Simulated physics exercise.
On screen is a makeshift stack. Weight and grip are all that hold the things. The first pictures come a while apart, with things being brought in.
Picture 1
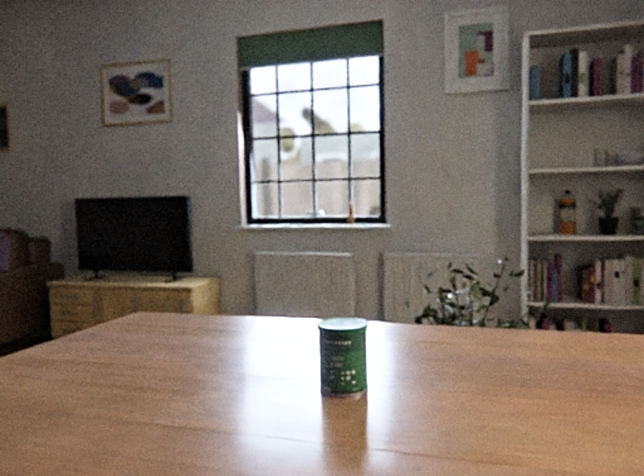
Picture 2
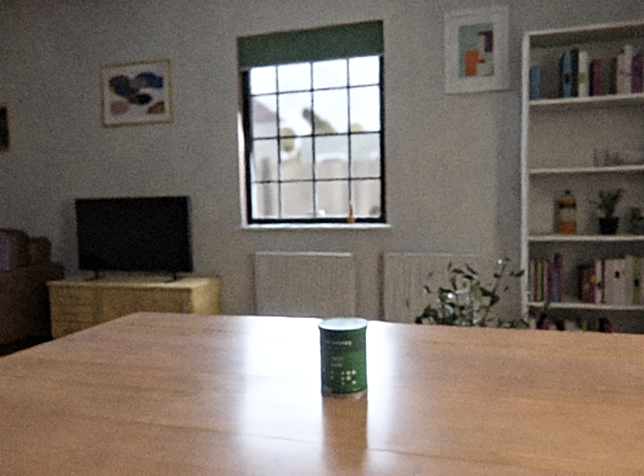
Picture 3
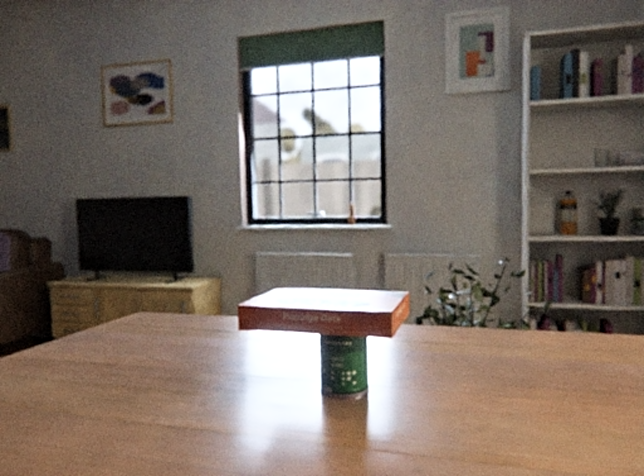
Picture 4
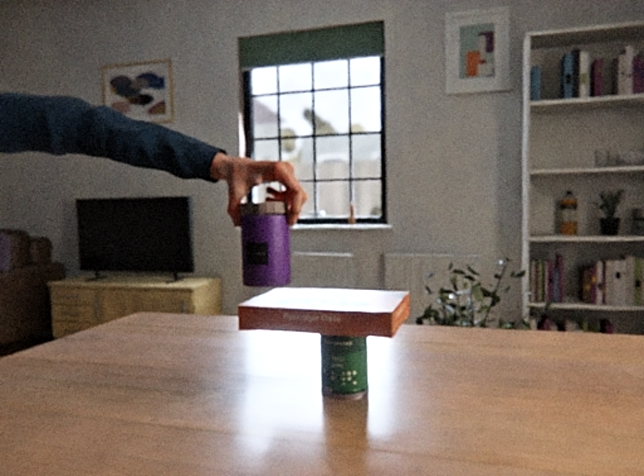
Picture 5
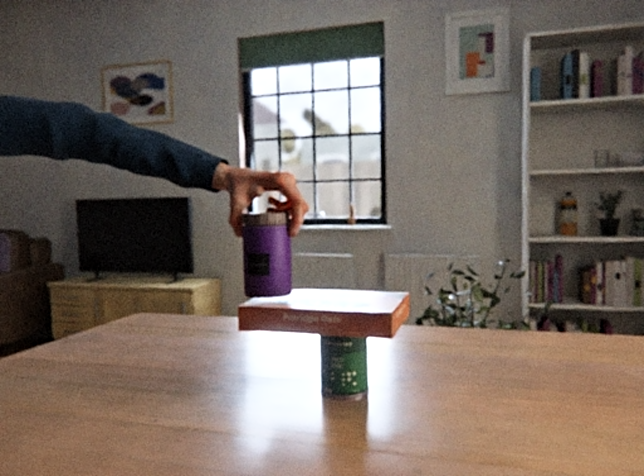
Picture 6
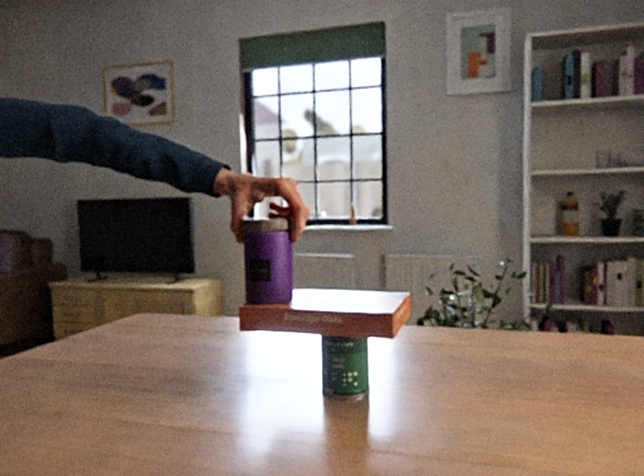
In a dim living room with a window, television and bookshelf behind, a green tin stands alone on a wooden table. A flat reddish box then appears balanced across its top. A hand reaches in from the left, lowering a purple jar onto the box's left end and keeping hold of it.
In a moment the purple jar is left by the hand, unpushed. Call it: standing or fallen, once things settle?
Fallen.
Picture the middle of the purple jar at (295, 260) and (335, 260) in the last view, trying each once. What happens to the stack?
Try one, the stack collapses; try two, it stays standing.
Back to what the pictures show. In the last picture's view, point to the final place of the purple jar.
I'd say around (153, 367) in the last view.
Then, 0.30 s after the last picture, purple jar now fallen; orange packet tipped 40° from how it was.
Then, 0.50 s after the last picture, orange packet on its side.
Then, 1.00 s after the last picture, orange packet now fallen.
At rest, fallen, purple jar and orange packet; green tin in place. Seen from the same camera at the end, purple jar near (153, 367). The stack comes apart.
